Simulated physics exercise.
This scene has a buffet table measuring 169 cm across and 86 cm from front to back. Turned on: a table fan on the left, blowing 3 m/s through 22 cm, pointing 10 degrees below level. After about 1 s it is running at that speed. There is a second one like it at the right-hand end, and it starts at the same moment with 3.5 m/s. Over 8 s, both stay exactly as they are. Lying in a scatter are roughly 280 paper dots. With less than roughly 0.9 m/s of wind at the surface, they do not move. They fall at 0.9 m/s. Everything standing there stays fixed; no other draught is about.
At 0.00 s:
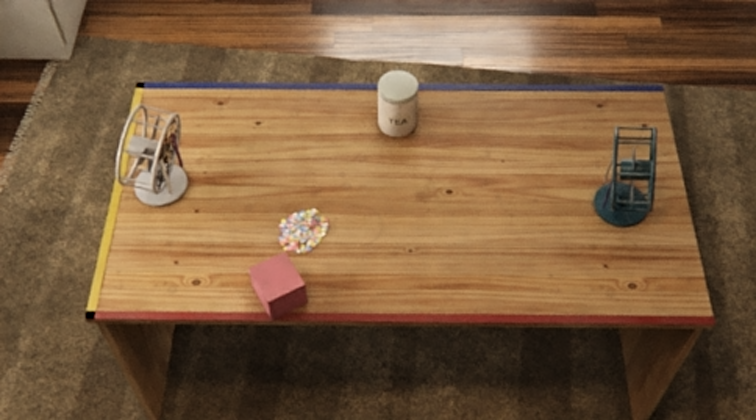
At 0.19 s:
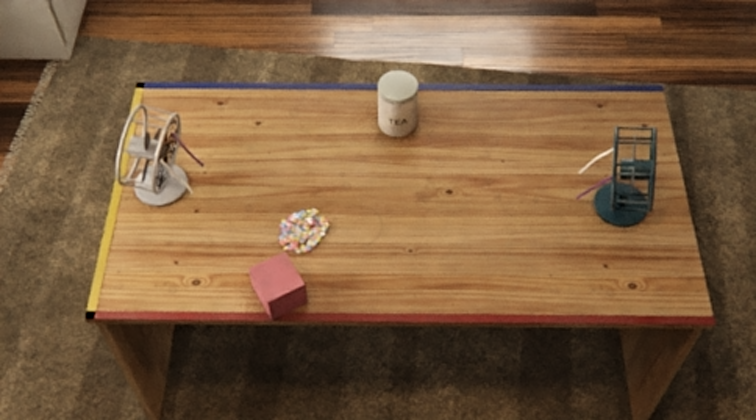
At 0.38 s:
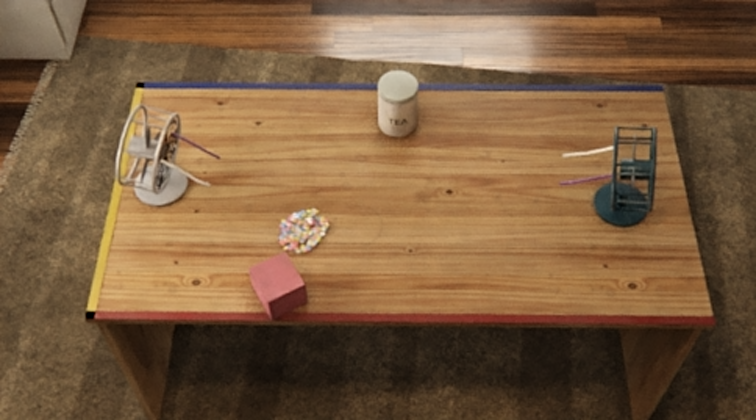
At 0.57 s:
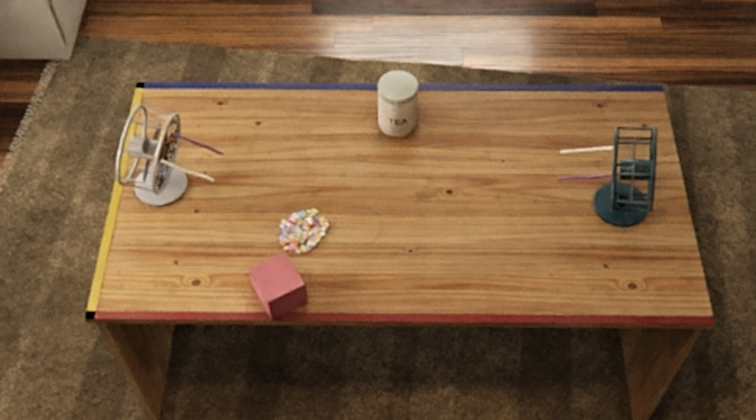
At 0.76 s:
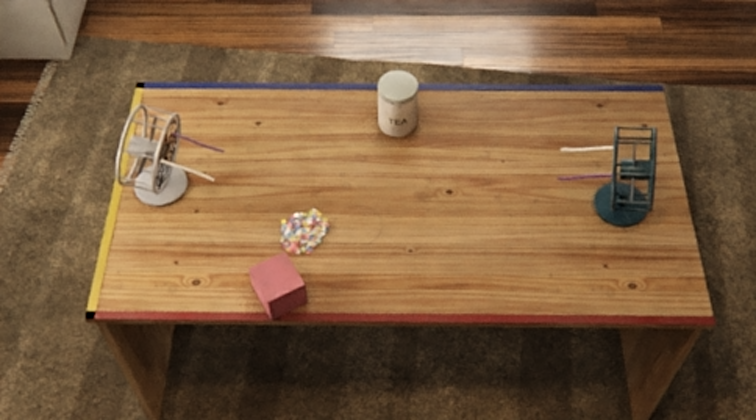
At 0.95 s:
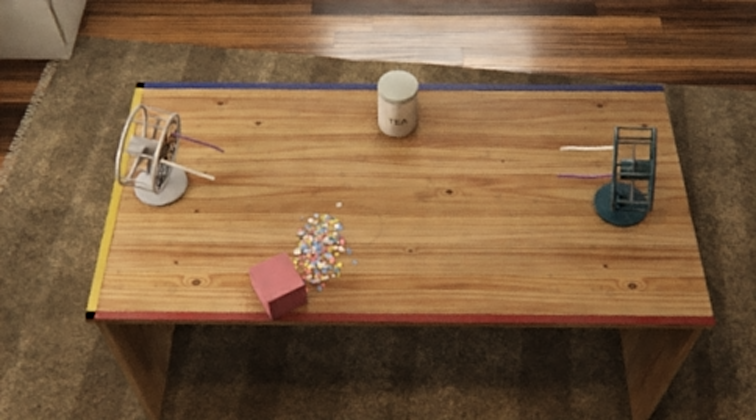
The clip shows two fans facing each other across a wooden table, with a jar and a reddish block, as their streamers lift inward; a pile of paper dots stays put, then spreads rightward and toward the red edge.
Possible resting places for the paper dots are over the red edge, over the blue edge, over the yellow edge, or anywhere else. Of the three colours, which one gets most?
Most go over the red edge.
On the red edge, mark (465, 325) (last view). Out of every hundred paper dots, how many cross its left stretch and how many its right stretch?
Estimate: Left ~ 100 %; right ~ 0 %.
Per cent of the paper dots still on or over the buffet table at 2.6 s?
Share at that time: Some 0 %.
After 1.6 s, 1 % are still on the top, 99 % are over the red edge, 0 % over the yellow edge and 0 % over the blue edge.
After 2.6 s, 0 % are still on the top, 100 % are over the red edge, 0 % over the yellow edge and 0 % over the blue edge.
After 4.4 s, 0 % are still on the top, 100 % are over the red edge, 0 % over the yellow edge and 0 % over the blue edge.
After 8.0 s, at the end, 100 % are over the red edge, 0 % over the yellow edge and 0 % over the blue edge.
